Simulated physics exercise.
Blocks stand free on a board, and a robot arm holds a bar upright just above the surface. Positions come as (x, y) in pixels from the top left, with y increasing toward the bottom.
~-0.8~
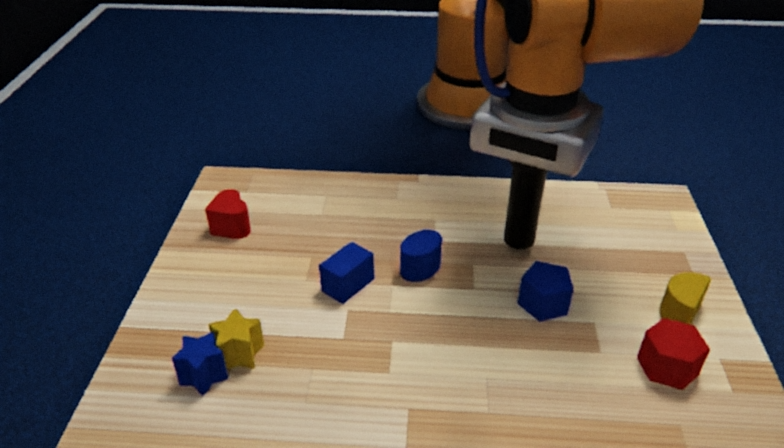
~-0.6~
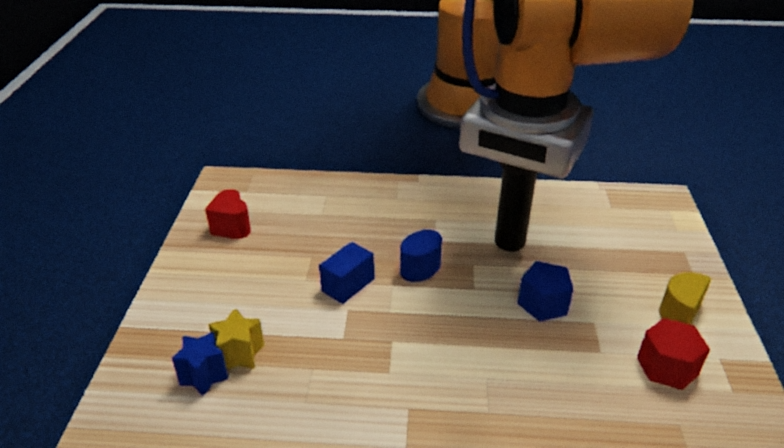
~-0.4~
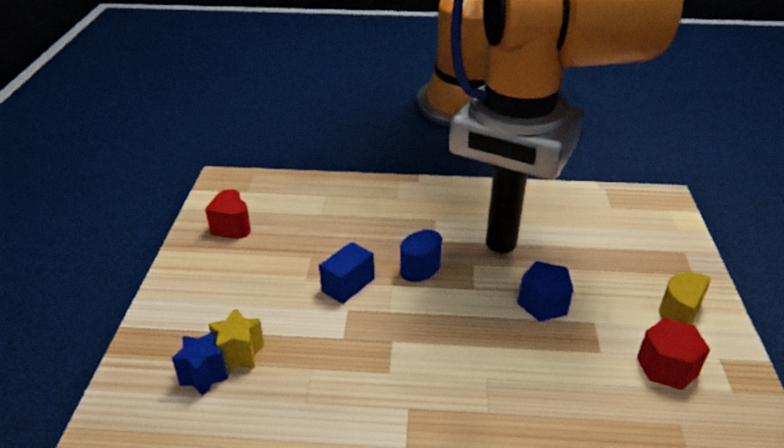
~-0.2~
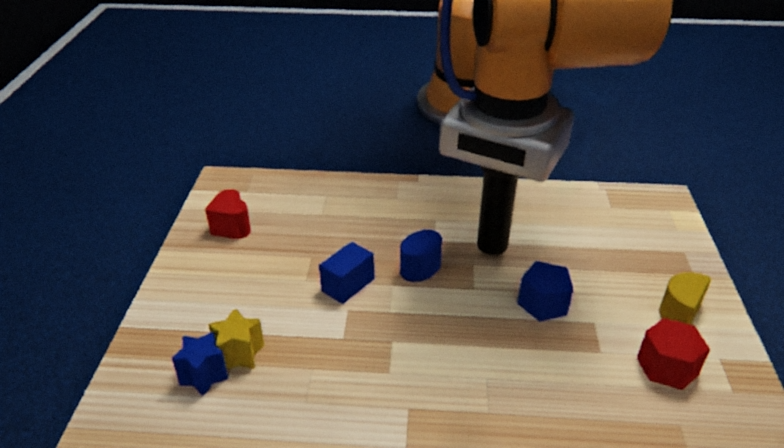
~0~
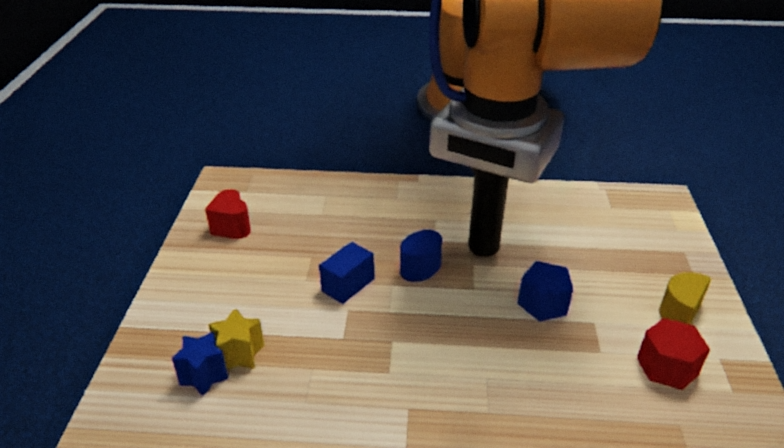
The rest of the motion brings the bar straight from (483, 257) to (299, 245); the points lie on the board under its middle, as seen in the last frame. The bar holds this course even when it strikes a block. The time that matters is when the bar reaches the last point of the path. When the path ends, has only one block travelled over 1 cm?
In short: Yes.
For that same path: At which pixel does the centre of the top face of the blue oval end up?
It comes to (389, 248).
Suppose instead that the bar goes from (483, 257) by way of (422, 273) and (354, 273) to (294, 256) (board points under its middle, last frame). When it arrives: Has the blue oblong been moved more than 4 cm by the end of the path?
Going by the path, yes.
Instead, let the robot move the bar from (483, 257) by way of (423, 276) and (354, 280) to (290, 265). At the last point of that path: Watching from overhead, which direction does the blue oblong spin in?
Short answer: Counterclockwise.
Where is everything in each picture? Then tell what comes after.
The first picture shows bar's lower end (519, 240); blue oblong (346, 258); blue oval (421, 242).
The second picture shows bar (510, 242); blocks still.
The third picture shows bar (501, 243); blocks still.
The fourth picture shows bar (492, 245); blocks still.
The fifth picture shows bar (484, 247); blue oblong (346, 258); blue oval (421, 242).
What follows on the original path. One third of the way, bar (421, 242); blue oval (401, 247), turned 45° anticlockwise.
Two thirds of the way, bar (358, 239); blue oval (389, 248), turned 95° anticlockwise.
At the end, bar (298, 236); blue oblong still; blue oval (389, 248), turned 95° anticlockwise.
